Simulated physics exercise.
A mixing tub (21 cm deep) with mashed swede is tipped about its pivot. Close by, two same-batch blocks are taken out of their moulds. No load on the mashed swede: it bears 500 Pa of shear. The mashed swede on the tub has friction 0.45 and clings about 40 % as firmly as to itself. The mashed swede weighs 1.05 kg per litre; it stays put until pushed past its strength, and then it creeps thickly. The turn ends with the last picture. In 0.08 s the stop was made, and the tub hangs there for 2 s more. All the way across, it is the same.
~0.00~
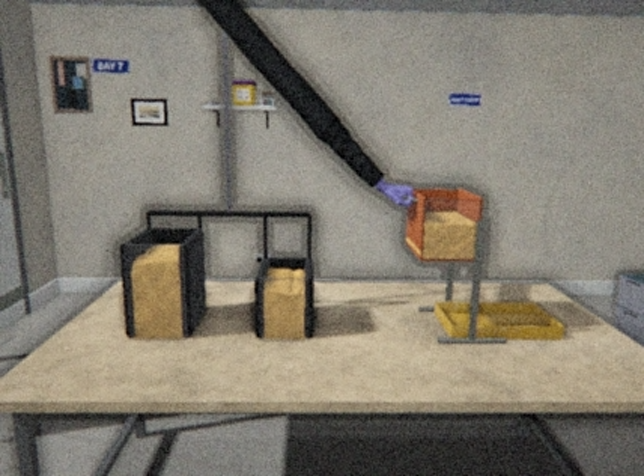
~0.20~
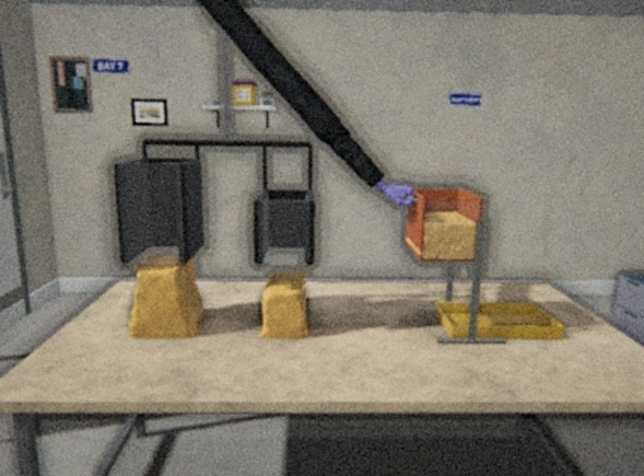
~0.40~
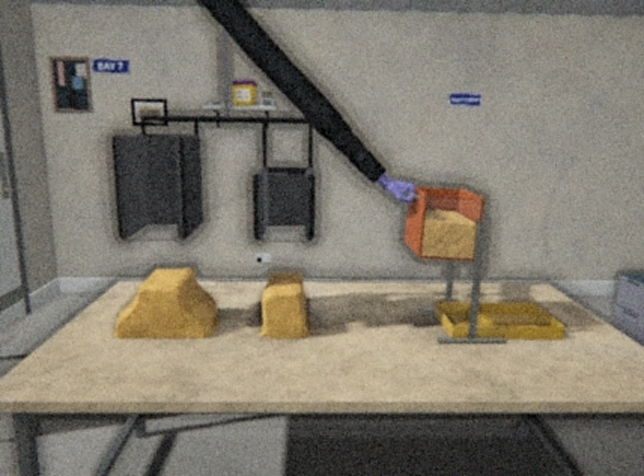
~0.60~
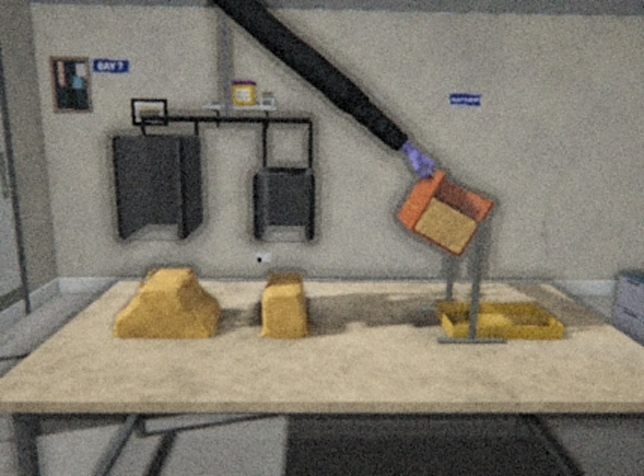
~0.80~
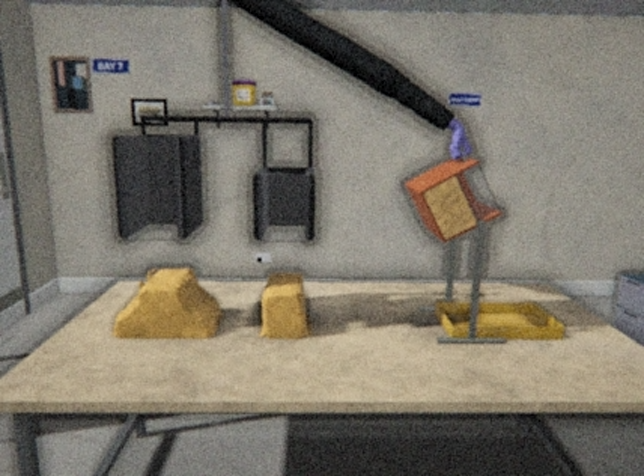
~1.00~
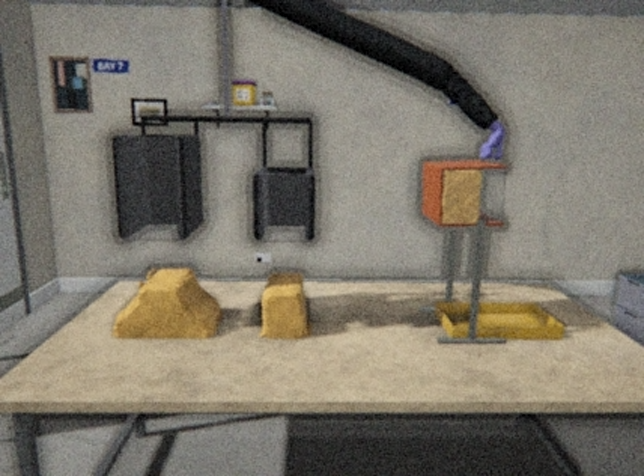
A black mechanical arm with a purple gripper reaches over a pale tabletop in a grey-walled room, viewed from the front by a still camera. Two dark moulds filled with yellowish mash stand at left, an orange tub of mash hangs on a grey stand above a yellow tray at right. The moulds rise, the left block slumps and widens while the smaller keeps its height, then the arm turns the tub clockwise onto its side, mash still inside.
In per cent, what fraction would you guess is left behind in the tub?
My guess is 100 per cent.
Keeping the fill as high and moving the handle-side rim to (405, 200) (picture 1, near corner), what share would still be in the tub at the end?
Remaining in tub at end: Approx. 65 %.
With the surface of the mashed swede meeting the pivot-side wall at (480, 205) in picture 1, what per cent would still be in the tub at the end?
It would come to roughly 100 percent.
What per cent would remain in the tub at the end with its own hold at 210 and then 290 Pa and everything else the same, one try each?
The answers, in order, are 70 % and 85 %.
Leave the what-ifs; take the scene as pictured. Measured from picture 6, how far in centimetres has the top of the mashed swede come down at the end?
Roughly 2 cm.
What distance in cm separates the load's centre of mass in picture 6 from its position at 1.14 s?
The distance comes to some 2 cm.
After 1.14 s, the tub is at 88 degrees and holds 100 %.
After 1.31 s, the tub is at 88 degrees and holds 100 %.
After 1.48 s, the tub is at 88 degrees and holds 100 %.
After 1.65 s, the tub is at 88 degrees and holds 100 %.
After 3.00 s, the tub is at 88 degrees and holds 100 %.
